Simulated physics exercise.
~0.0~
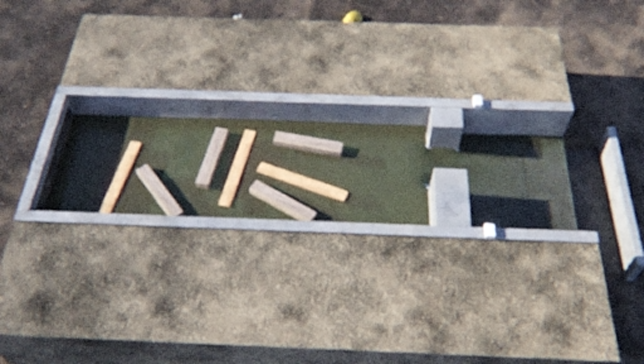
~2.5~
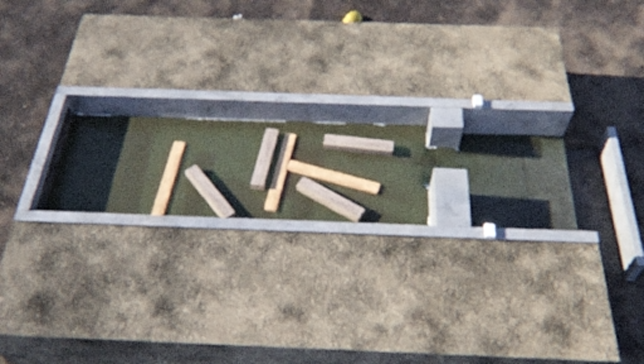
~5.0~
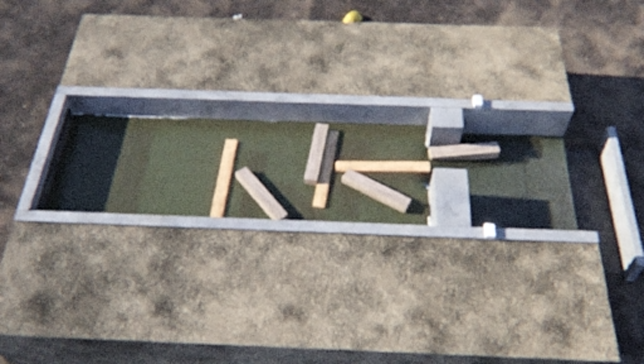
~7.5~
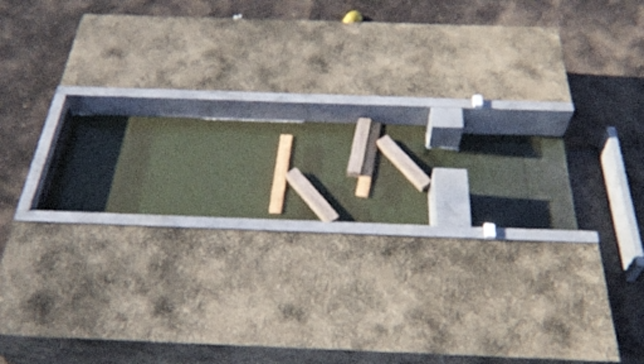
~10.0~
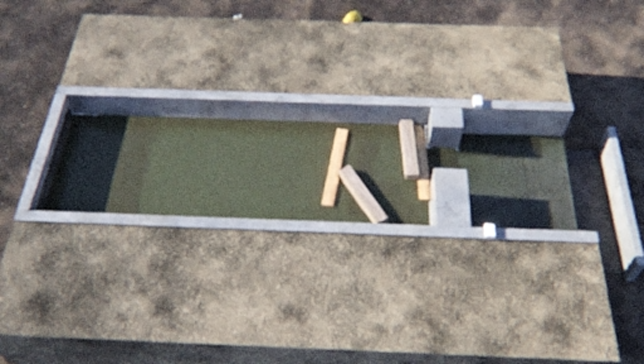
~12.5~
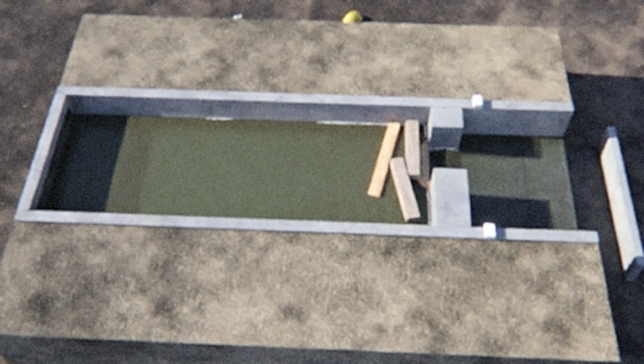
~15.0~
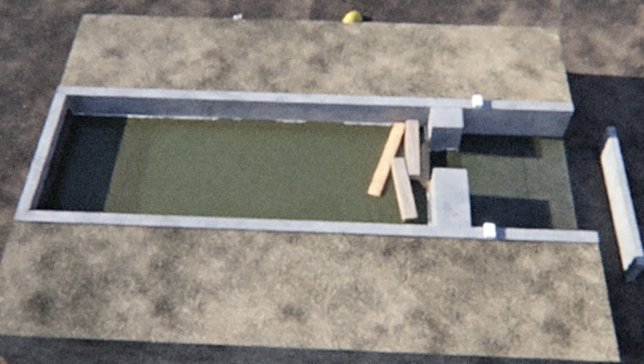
Several grey beams and pale wooden planks drifted to the right along a shallow walled channel, turning as they bunched toward a narrow gap. A few slipped through and disappeared, but the last ones jammed together just before the opening and stayed there.
